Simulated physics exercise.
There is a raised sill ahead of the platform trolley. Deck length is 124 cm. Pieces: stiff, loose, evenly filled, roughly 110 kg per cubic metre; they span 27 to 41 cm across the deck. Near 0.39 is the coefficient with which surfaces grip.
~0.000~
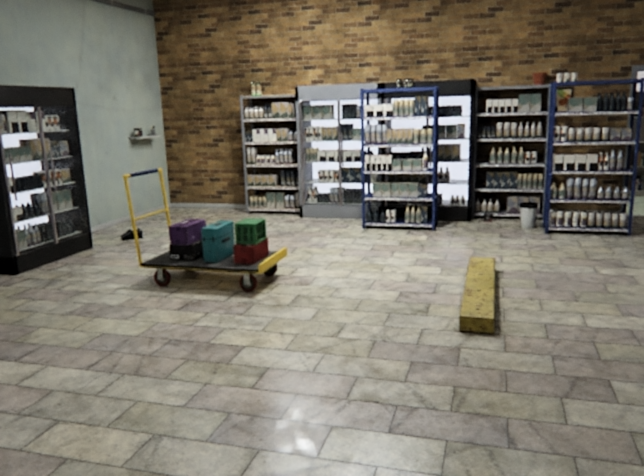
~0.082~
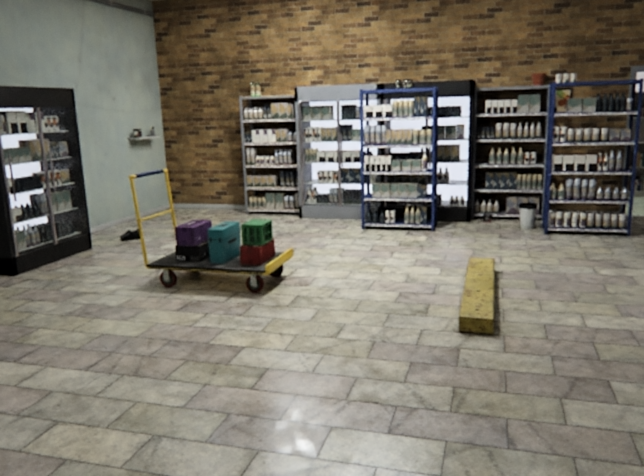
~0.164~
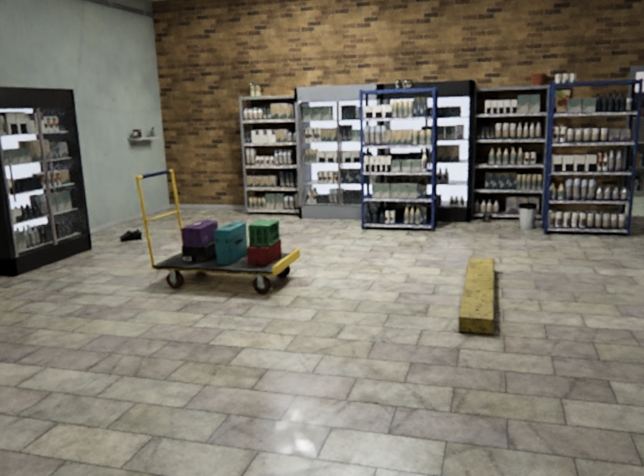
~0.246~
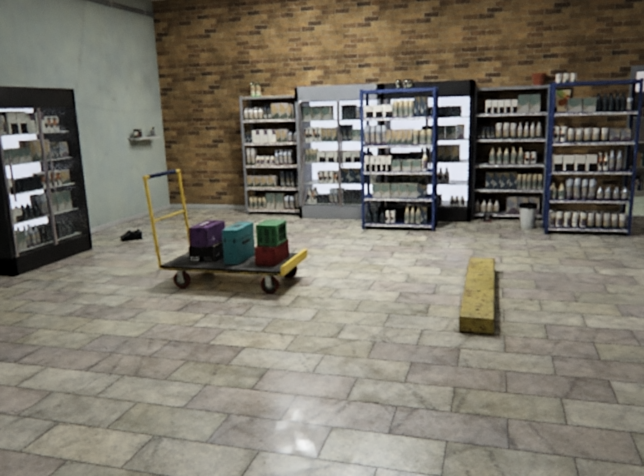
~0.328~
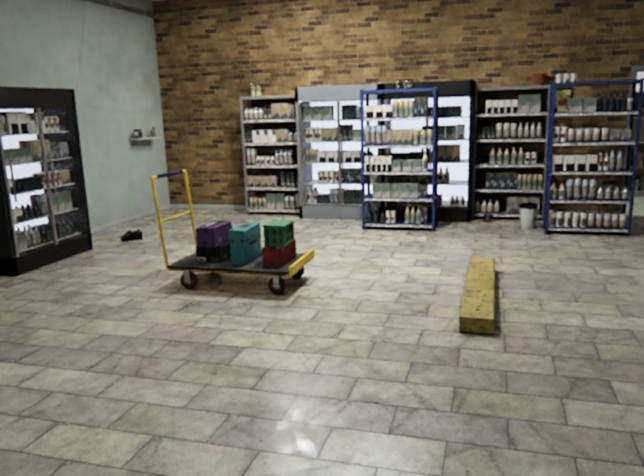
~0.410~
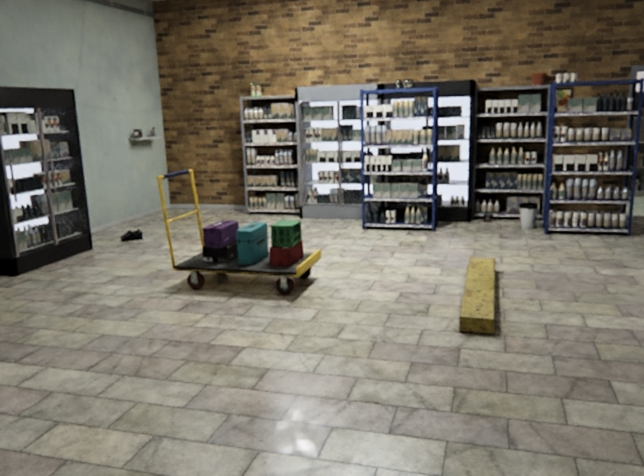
In a shop with a brick wall and shelves of bottles, a yellow-handled platform trolley carrying purple, teal, green and red crates rolled slowly a short way right across the tiled floor.
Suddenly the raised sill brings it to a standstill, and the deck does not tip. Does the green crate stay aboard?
Yes.
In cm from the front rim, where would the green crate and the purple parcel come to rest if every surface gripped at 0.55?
Both stay behind the rim: Green by 20, purple by 80.
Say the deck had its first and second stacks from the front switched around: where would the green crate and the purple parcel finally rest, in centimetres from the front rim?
The green one would end 40 cm behind the front rim and purple 80 cm behind it.
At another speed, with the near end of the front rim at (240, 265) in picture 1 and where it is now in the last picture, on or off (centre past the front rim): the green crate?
In that case green off.
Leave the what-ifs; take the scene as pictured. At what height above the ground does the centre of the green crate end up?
About 50 cm.
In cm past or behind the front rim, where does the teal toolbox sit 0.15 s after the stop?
About 50 cm behind the rim.
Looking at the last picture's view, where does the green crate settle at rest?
Around (463, 239).
After 2.10 s the deck stops.
After 2.50 s the green crate is 12 cm behind the rim, tilted 0°, near (463, 239) in the last picture's view.
After 2.90 s the green crate is 12 cm behind the rim, tilted 0°, near (463, 239) in the last picture's view.
Final state at 3.1 s, nothing is past the rim; behind it, teal toolbox, red parcel, purple parcel, green crate and black carton.
